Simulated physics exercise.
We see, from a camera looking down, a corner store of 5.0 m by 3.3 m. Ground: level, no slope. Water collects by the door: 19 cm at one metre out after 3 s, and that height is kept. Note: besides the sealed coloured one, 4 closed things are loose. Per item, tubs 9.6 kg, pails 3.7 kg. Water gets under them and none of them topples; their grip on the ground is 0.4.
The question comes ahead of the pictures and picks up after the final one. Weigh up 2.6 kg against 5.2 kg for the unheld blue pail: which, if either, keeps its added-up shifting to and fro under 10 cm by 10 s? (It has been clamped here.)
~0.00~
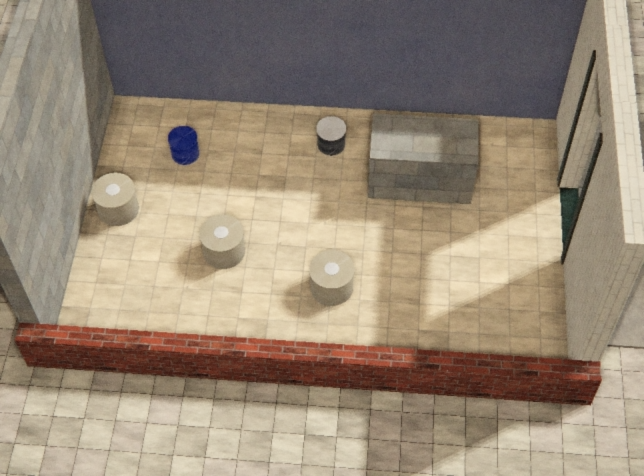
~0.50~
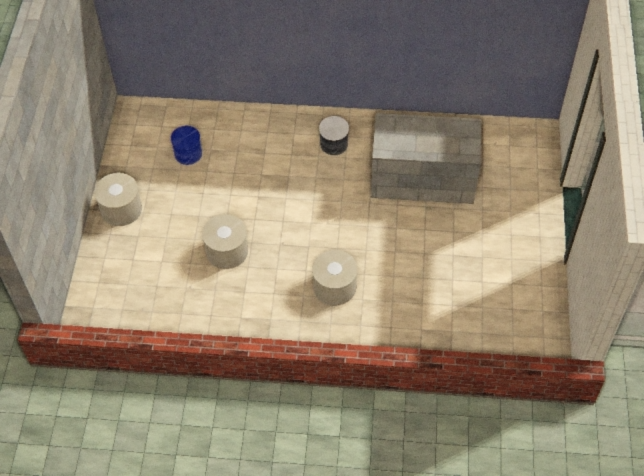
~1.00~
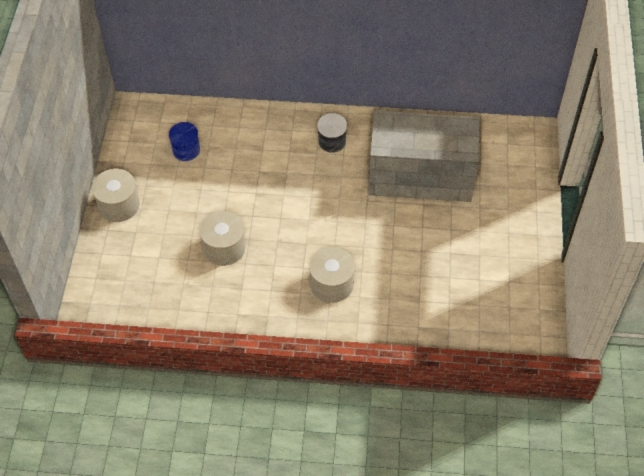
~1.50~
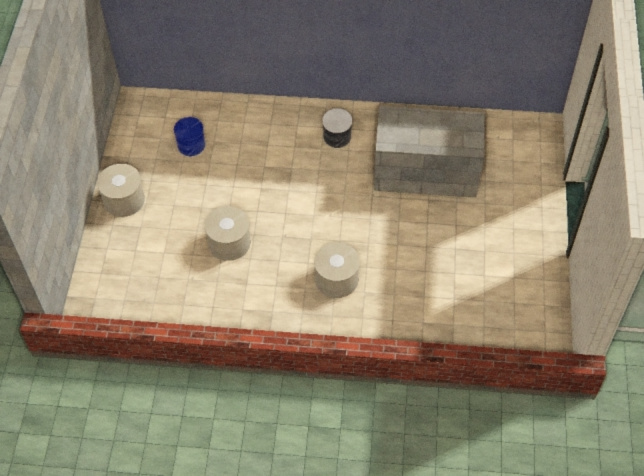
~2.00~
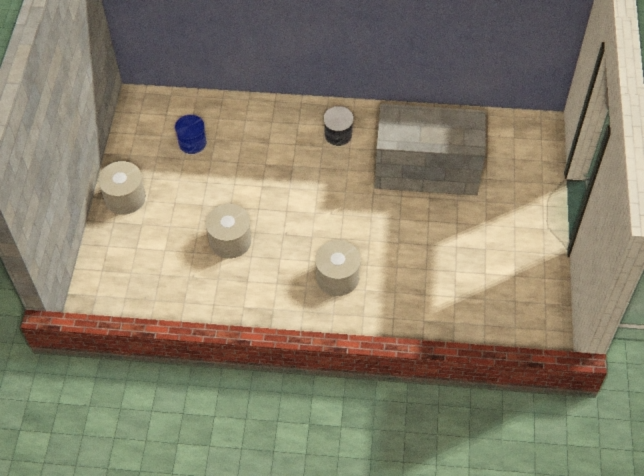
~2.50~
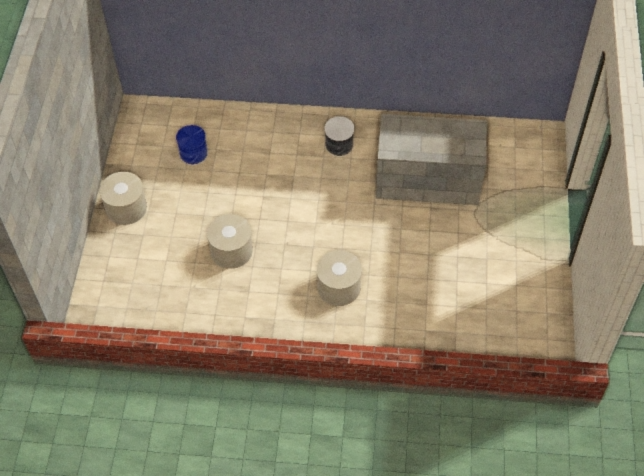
I would say only the heavier one does.
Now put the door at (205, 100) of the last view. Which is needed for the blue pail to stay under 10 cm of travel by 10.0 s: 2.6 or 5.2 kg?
Result: Neither option suffices.
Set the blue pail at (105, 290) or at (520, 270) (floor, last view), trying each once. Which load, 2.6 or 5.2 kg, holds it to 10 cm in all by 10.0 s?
Trial 1 - no option succeeds; trial 2 - no option succeeds.
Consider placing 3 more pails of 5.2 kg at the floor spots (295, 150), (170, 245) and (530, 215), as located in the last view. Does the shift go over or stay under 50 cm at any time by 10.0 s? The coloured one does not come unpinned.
Answer by position: Inside the range; inside the range; outside the range.
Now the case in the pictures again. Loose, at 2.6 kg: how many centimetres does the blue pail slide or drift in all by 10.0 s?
About 60 cm.
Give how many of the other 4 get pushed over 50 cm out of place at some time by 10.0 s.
I count 1 of them.
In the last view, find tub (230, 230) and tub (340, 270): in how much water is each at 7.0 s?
I'd estimate 3 cm for the first and 4 cm for the second.
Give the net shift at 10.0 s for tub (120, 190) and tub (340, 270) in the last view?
Net displacement, in order: 20 cm; 100 cm.
After 3.5 s the blue pail would be 0 cm from its start with 2.6 kg and 0 cm from its start with 5.2 kg; 0 cm of water round it then.
After 4.5 s the blue pail would be 0 cm from its start with 2.6 kg and 0 cm from its start with 5.2 kg; 0 cm of water round it then.
After 7.0 s the blue pail would be 2 cm from its start with 2.6 kg and 0 cm from its start with 5.2 kg; 2 cm of water round it then.
After 10.0 s the blue pail would be 51 cm from its start with 2.6 kg and 0 cm from its start with 5.2 kg; 5 cm of water round it then.
